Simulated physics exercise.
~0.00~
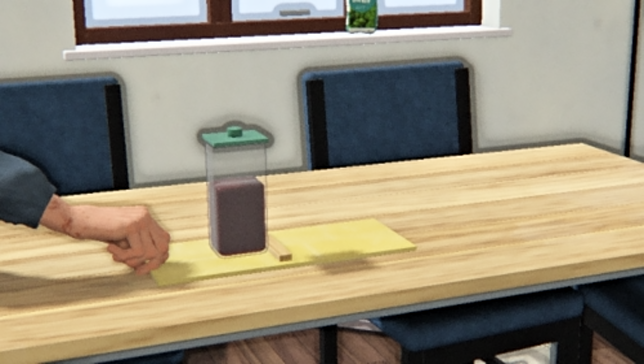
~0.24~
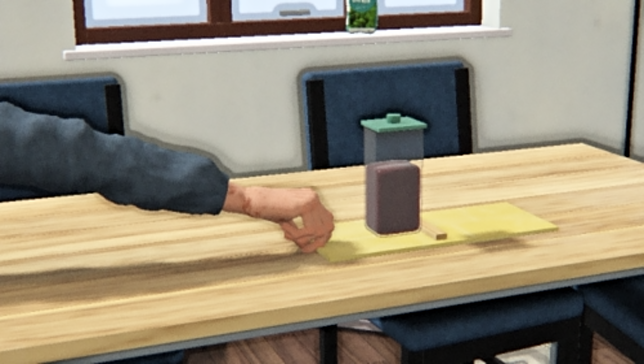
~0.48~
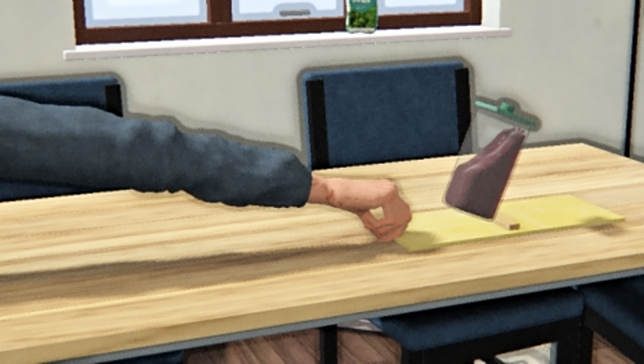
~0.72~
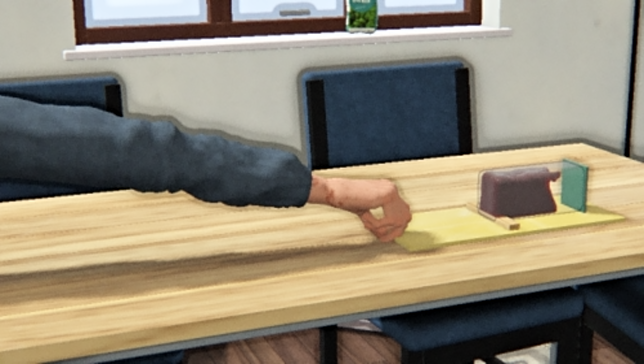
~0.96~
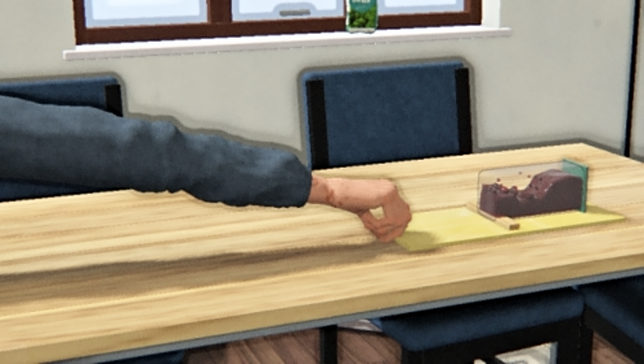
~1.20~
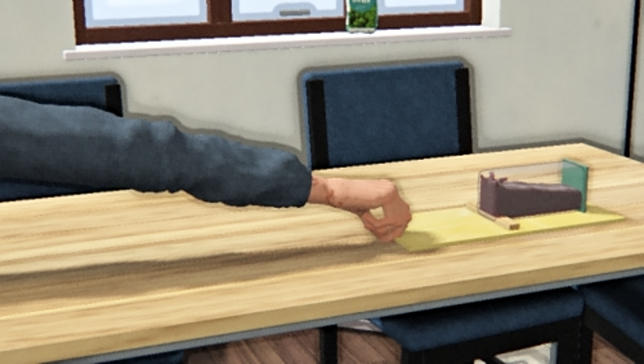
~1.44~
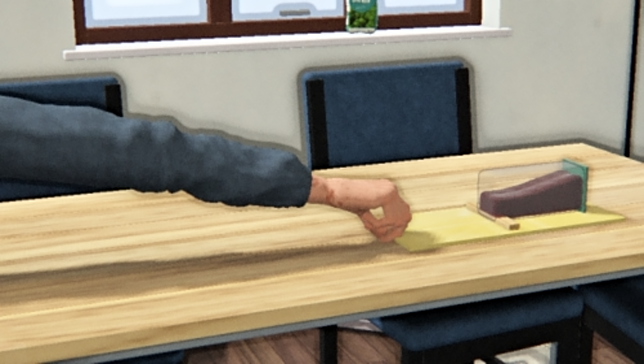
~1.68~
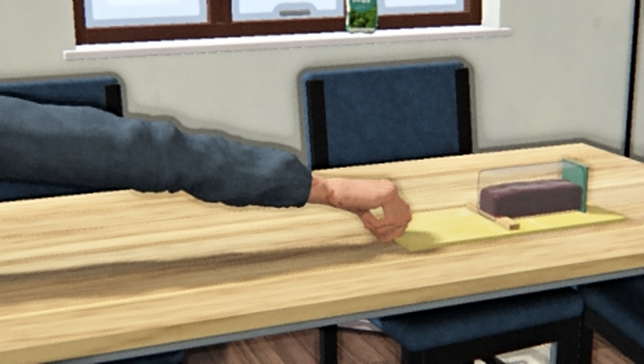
A hand slid a yellow board to the right along a wooden table, carrying a clear, green-lidded canister of dark liquid, then stopped, and the canister tipped over to the right onto its side, the liquid sloshing before settling inside.
